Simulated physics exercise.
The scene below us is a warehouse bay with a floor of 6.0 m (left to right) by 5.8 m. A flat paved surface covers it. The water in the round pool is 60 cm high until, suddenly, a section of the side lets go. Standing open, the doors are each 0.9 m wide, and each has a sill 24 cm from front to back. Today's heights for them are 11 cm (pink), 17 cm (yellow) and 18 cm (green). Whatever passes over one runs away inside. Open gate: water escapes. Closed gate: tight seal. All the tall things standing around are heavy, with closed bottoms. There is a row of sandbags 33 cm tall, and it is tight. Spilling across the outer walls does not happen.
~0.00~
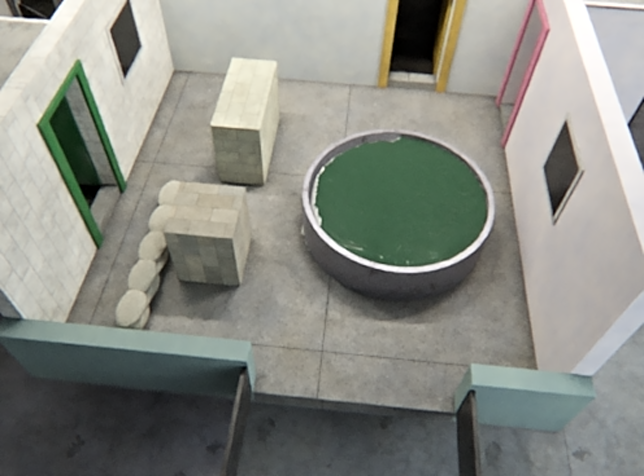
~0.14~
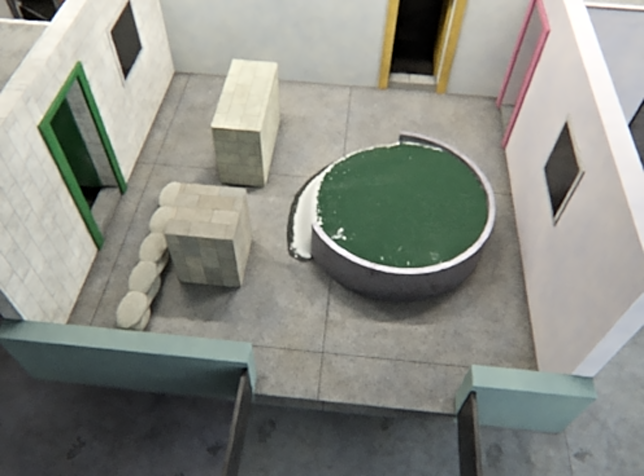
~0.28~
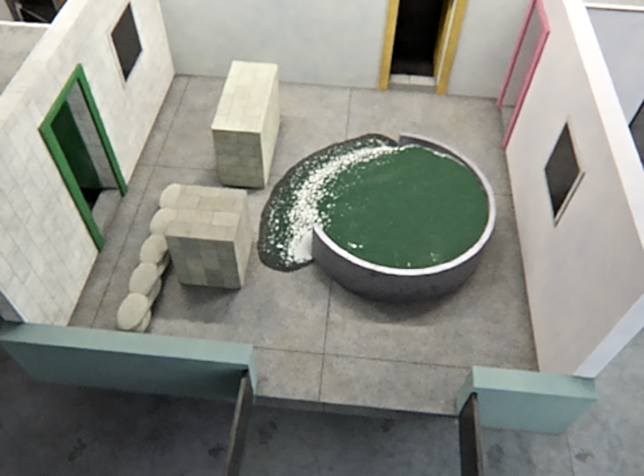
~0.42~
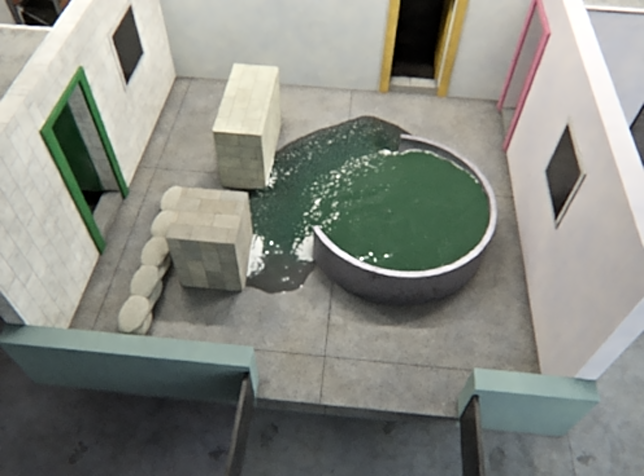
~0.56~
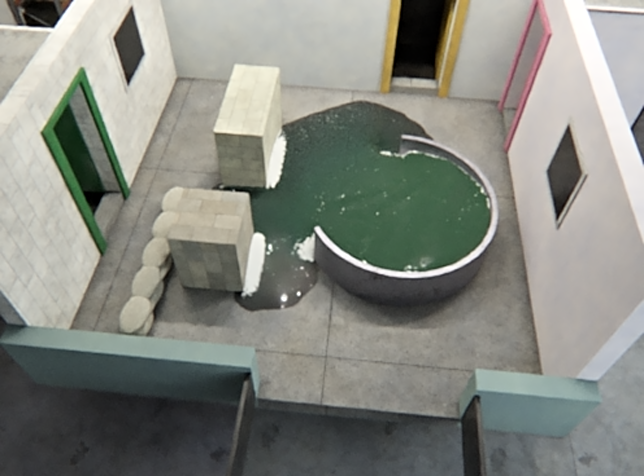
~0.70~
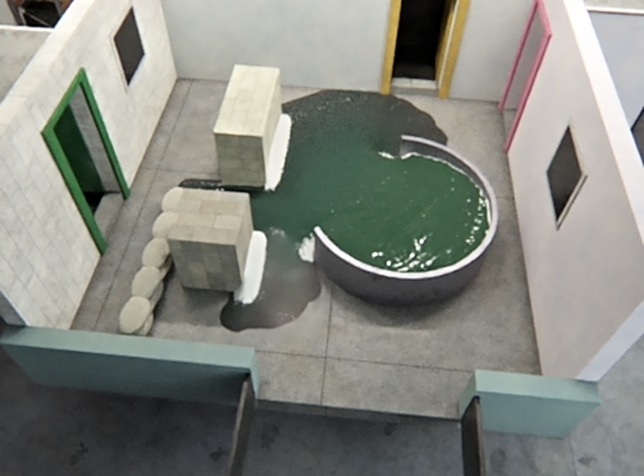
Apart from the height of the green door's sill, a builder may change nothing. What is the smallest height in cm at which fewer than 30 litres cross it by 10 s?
About 8 cm.
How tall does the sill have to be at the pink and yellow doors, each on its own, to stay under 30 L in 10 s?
Some 15 cm for pink, some 7.5 cm for yellow.
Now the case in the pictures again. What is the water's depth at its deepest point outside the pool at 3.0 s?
34 cm.
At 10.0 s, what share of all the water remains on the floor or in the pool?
I'd say near 88 per cent is still there.
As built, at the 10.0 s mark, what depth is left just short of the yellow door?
Some 10.5 cm.
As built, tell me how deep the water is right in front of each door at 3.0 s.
Depth at pink 6 cm, at yellow 12 cm, at green 4 cm.
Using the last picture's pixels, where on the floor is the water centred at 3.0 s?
About (299, 168).
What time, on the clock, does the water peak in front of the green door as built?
Roughly 8.5 s.
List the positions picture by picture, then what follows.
The first frame shows the round pool at (397, 197) is whole and still, 60 cm deep; the green door at (91, 167) is dry.
In the second frame, the gap is at (324, 180), the front 0.3 m out at (295, 253); the back of the round pool holds 60 cm.
In the third frame, the gap is at (325, 183), the front 0.7 m out at a hidden place; the back of the round pool holds 60 cm.
In the fourth frame, the gap is at (326, 186), the front 1.2 m out at (370, 119); the back of the round pool holds 60 cm.
In the fifth frame, water pours out at (327, 188) and has run 1.7 m, to (355, 105); about 7 cm deep outside, 60 cm at the back.
In the sixth frame, the front is at (334, 90), 2.2 m from the gap at (327, 188); 7.7 m2 of floor is wet, 56 cm left at the back; the green door at (94, 175), 3.2 m from the gap, is still 1.0 m from the nearest water.
After 1.4 s water covers 40 % of the floor, deepest (39 cm) near (274, 169); it has not reached the green door.
After 3.0 s water covers 70 % of the floor, deepest (34 cm) near (196, 79); 4 cm at the green door, 0 litres in over its 18 cm sill.
After 10.0 s water covers 95 % of the floor, deepest (13 cm) near (57, 359); 8 cm at the green door, 0 litres in over its 18 cm sill.
At the green door as built, the water arrived by 1.5 s and peaked near 16 cm at 8.4 s.
Run again over the same 10 s with other heights there, 47 litres in over 6.5 cm, 20 litres over 9 cm. The limit of 30 litres is kept from about 8 cm up.
